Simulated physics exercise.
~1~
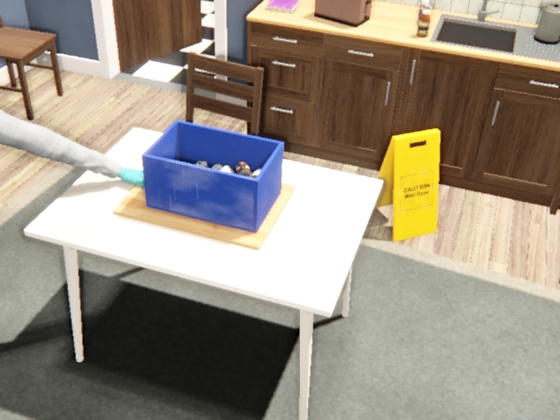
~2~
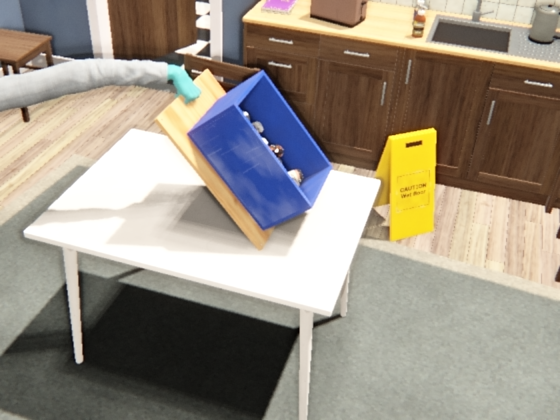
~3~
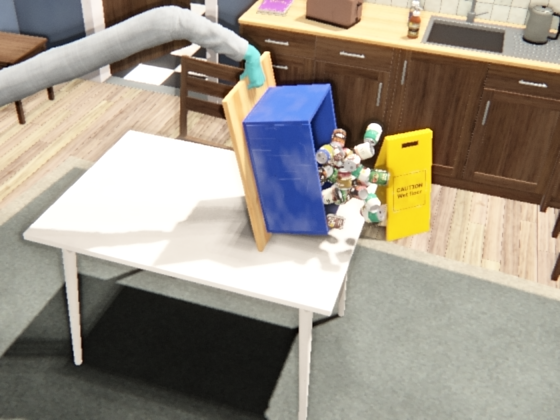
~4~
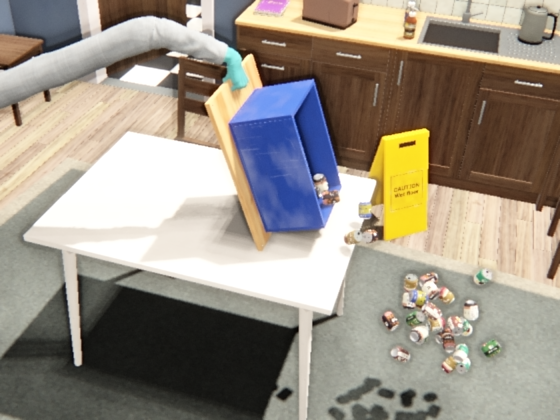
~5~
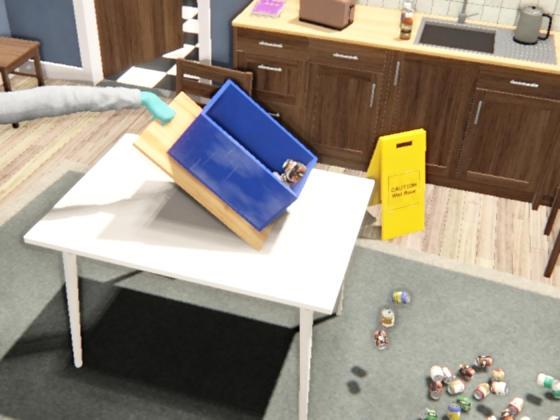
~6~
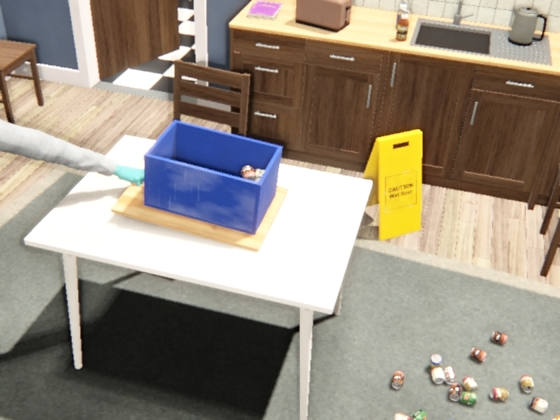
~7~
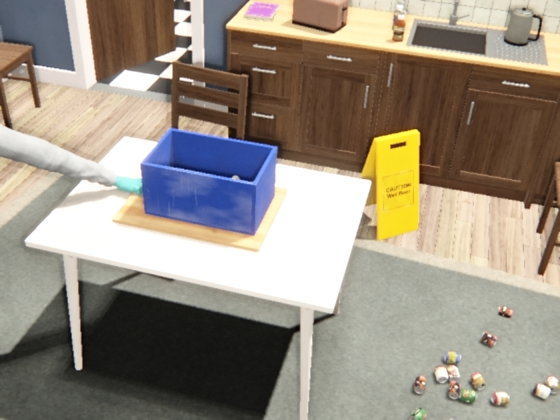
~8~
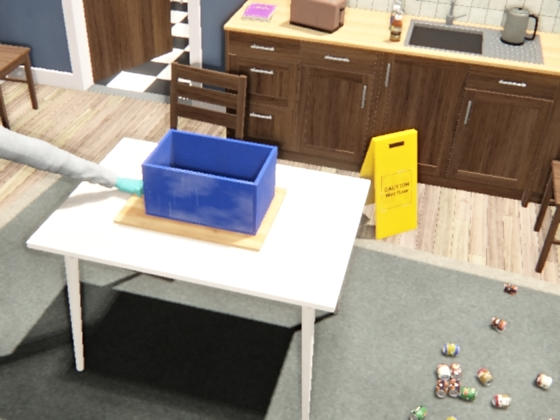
The clip opens on a blue basket of mini cans resting on a plywood board on a white table, with a kitchen counter and a yellow caution sign behind. A gray arm with a teal tip raises the board's left end, and the basket tips to the right along with it. As the board nears upright, cans pour over the basket's edge and tumble onto the gray rug, scattering to the right. The arm then lowers the board, with a few stragglers still dropping. It ends with the basket upright on the flat board and cans strewn across the rug.
